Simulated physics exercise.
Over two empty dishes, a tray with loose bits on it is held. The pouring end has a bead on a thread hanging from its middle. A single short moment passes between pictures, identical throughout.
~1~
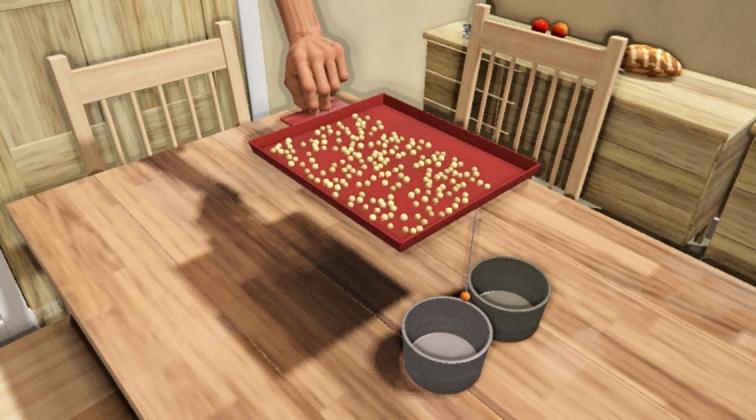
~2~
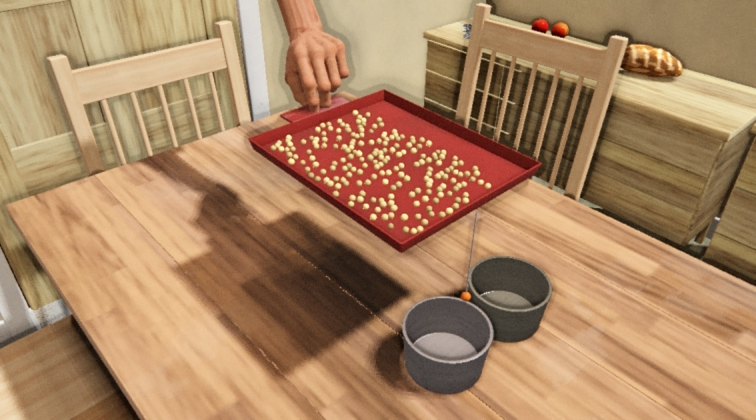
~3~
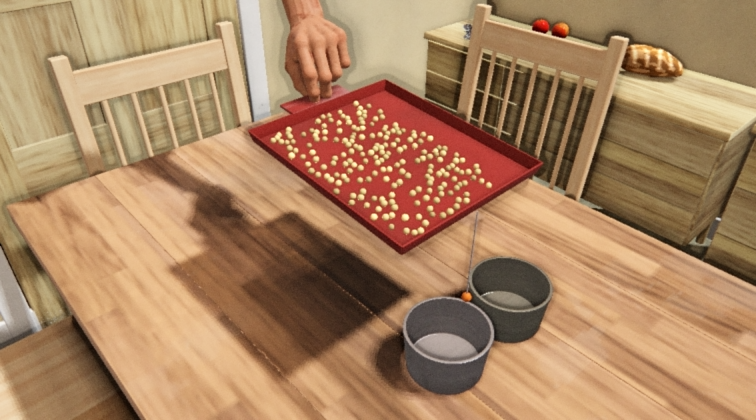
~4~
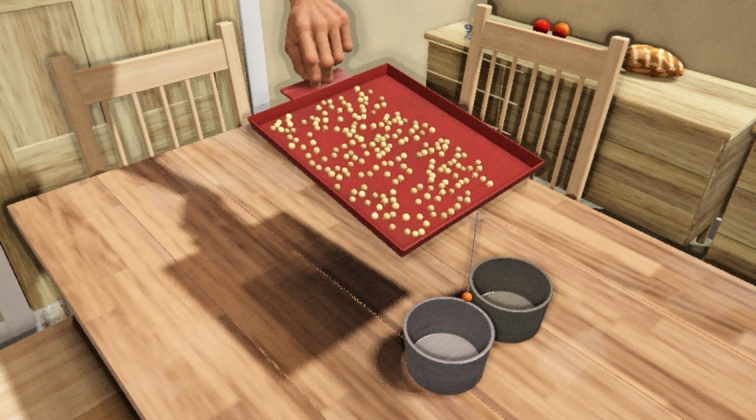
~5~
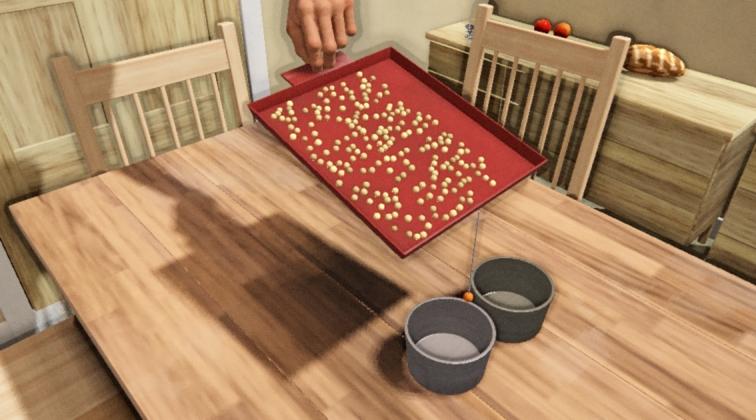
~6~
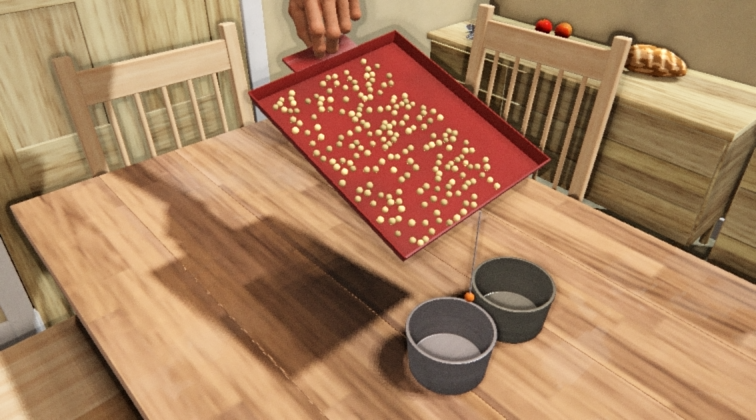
A hand at the top holds a red tray scattered with pale soya beans above a light wooden table, seen from above at an angle in a room with wooden chairs and a sideboard. Below the tray's near edge sit two empty dark grey dishes, with a small orange bead between them. The hand gradually raises the tray's far end, tilting it towards the dishes, and the beans shift slightly.
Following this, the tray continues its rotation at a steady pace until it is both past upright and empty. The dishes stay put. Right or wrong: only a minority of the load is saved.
Right, only a minority is saved.
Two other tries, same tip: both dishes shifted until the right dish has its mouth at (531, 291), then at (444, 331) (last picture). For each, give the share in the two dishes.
Trial 1: 30 percent; trial 2: 50 percent.
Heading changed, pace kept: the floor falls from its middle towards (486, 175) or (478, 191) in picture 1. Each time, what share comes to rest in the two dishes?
Shares, approx.: 70 %, then 60 %.
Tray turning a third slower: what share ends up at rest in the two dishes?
Close to 40 per cent.
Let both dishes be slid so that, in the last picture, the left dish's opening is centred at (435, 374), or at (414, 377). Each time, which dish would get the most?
Try 1: The leftmost dish; try 2: The leftmost dish.
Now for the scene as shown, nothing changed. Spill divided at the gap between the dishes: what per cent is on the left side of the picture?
90 per cent or thereabouts.
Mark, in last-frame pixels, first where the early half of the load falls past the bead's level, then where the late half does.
First roughly (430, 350), then roughly (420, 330).
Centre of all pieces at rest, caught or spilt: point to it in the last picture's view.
About (427, 397).
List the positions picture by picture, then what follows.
Corners of the pouring end (401, 239) and (536, 164), level; middle of the load (380, 166), soya beans; left dish (478, 367); right dish (539, 317); bead on its thread (465, 297), in the first picture.
Corners of the pouring end (402, 240) and (537, 163), level; middle of the load (380, 165), in the second picture.
Corners of the pouring end (403, 243) and (538, 162), tipped barely, lowest at the left corner; middle of the load (381, 161), in the third picture.
Corners of the pouring end (403, 246) and (540, 161), tipped a little, lowest at the left corner; middle of the load (382, 154), in the fourth picture.
Corners of the pouring end (405, 249) and (543, 159), tipped clearly, lowest at the left corner; middle of the load (385, 148), in the fifth picture.
Corners of the pouring end (406, 253) and (546, 158), tipped clearly, lowest at the left corner; middle of the load (394, 140), roughly half on the move; left dish (483, 368); right dish (544, 318), in the sixth picture.
Just after the last frame, tray tipped steeply; the larger part on the tray; just a few outside both; roughly a quarter in the air.
A moment on, tray tipped past a quarter turn; roughly a quarter on the tray; about a tenth in the left dish; roughly a third outside both; roughly a quarter in the air.
Further on, tray tipped past a quarter turn; roughly a third in the left dish; roughly two thirds outside both.
When it is over, tray tipped past a quarter turn; roughly a third in the left dish; not one in the right dish; roughly two thirds outside both.
